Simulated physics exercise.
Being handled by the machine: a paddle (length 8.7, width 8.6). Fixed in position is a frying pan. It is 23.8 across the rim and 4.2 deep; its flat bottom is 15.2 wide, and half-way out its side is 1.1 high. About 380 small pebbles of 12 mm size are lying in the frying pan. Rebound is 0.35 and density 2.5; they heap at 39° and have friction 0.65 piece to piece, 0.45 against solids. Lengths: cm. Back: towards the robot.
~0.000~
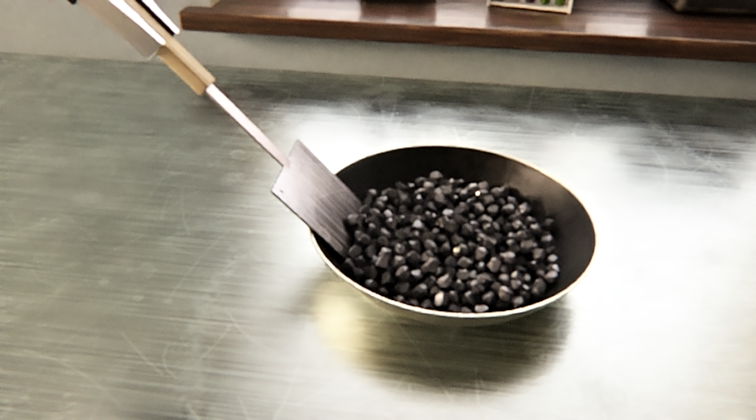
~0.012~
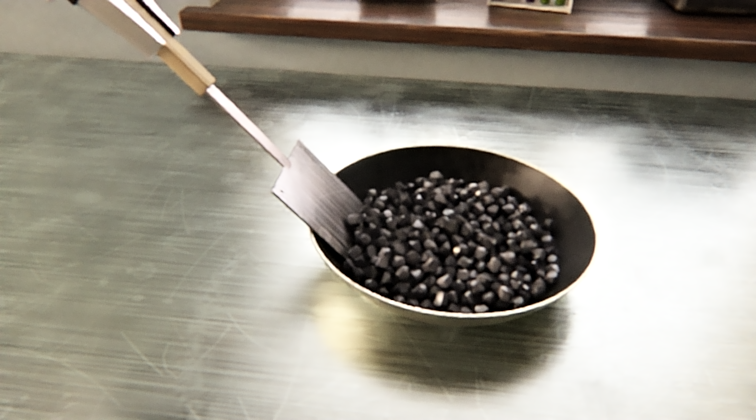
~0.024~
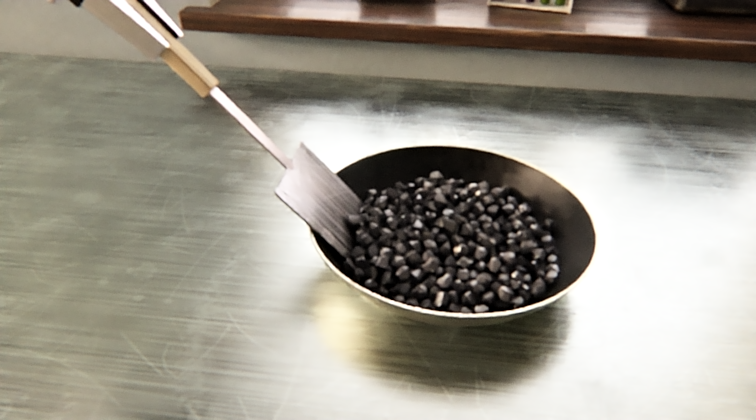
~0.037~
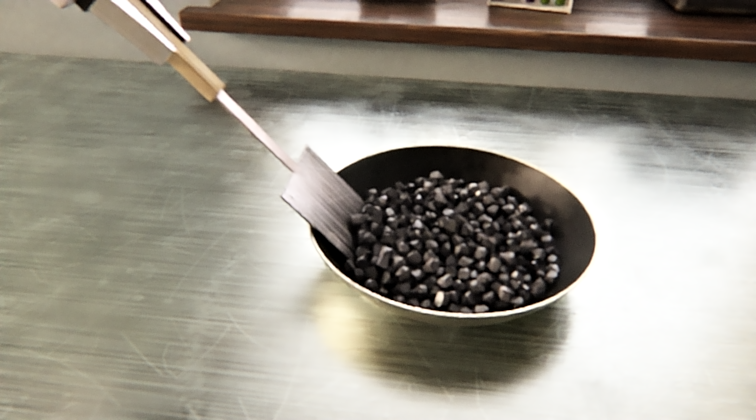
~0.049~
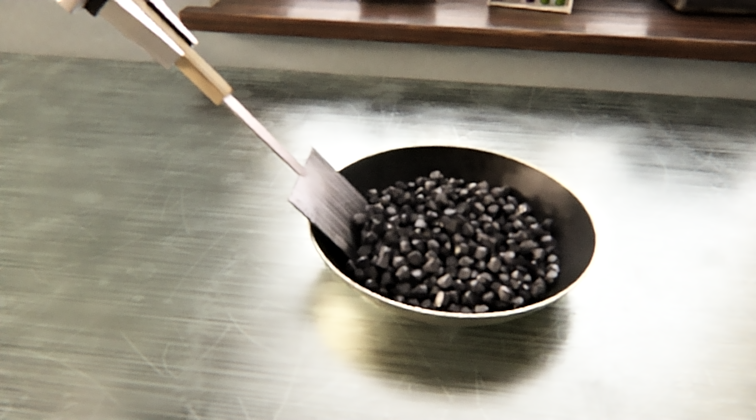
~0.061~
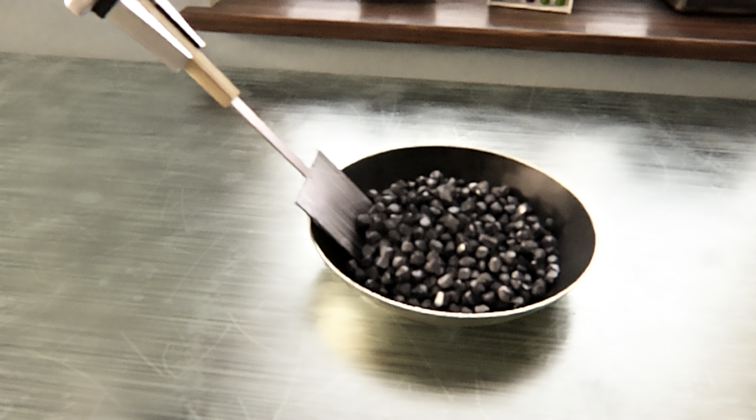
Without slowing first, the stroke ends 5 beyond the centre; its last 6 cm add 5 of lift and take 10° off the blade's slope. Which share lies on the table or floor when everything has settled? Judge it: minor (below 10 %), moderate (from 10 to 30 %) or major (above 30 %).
My judgement: Minor.
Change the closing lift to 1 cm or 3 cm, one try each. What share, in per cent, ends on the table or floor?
It comes to around 5 per cent on the first try and around 0 per cent on the second.
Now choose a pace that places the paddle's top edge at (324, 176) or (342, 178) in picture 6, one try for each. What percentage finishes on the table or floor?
Roughly 10 and 25 percent.
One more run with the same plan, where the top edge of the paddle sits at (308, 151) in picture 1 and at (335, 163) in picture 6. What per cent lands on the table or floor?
Near 5 in a hundred.
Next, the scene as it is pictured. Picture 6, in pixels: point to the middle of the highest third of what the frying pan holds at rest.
I'd put it close to (543, 231).
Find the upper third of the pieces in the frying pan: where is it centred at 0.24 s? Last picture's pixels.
The middle sits at approx. (524, 224).
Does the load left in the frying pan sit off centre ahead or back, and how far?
What stays is shifted forward by around 4.5 cm.
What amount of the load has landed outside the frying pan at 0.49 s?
0 per cent.
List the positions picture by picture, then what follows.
Paddle top edge at (285, 163), sloping 48°; upper third of the load around (449, 229), from x 350 to 550, top at y 180; 385 in the frying pan, in the first picture.
Paddle top edge at (286, 163), sloping 48°; upper third of the load around (449, 229), from x 350 to 550, top at y 180, in the second picture.
Paddle top edge at (289, 165), sloping 48°; upper third of the load around (449, 229), from x 350 to 550, top at y 180, in the third picture.
Paddle top edge at (295, 169), sloping 48°; upper third of the load around (446, 230), from x 350 to 550, top at y 180, in the fourth picture.
Paddle top edge at (301, 172), sloping 48°; upper third of the load around (444, 229), from x 350 to 550, top at y 180, in the fifth picture.
Paddle top edge at (308, 174), sloping 48°; upper third of the load around (443, 226), from x 350 to 550, top at y 175; 385 in the frying pan, in the sixth picture.
By 0.15 s, sloping 48°, highest piece 4 above the table; 385 in the frying pan.
By 0.24 s, sloping 43°, highest piece 6 above the table; 385 in the frying pan.
By 0.49 s, sloping 38°, highest piece 7 above the table; 383 in the frying pan, 2 on the table or floor.
By 1.54 s, sloping 38°, highest piece 6 above the table; 382 in the frying pan, 3 on the table or floor.
Final count, 382 in the frying pan, 3 on the table or floor. That is 1 % on the table or floor.
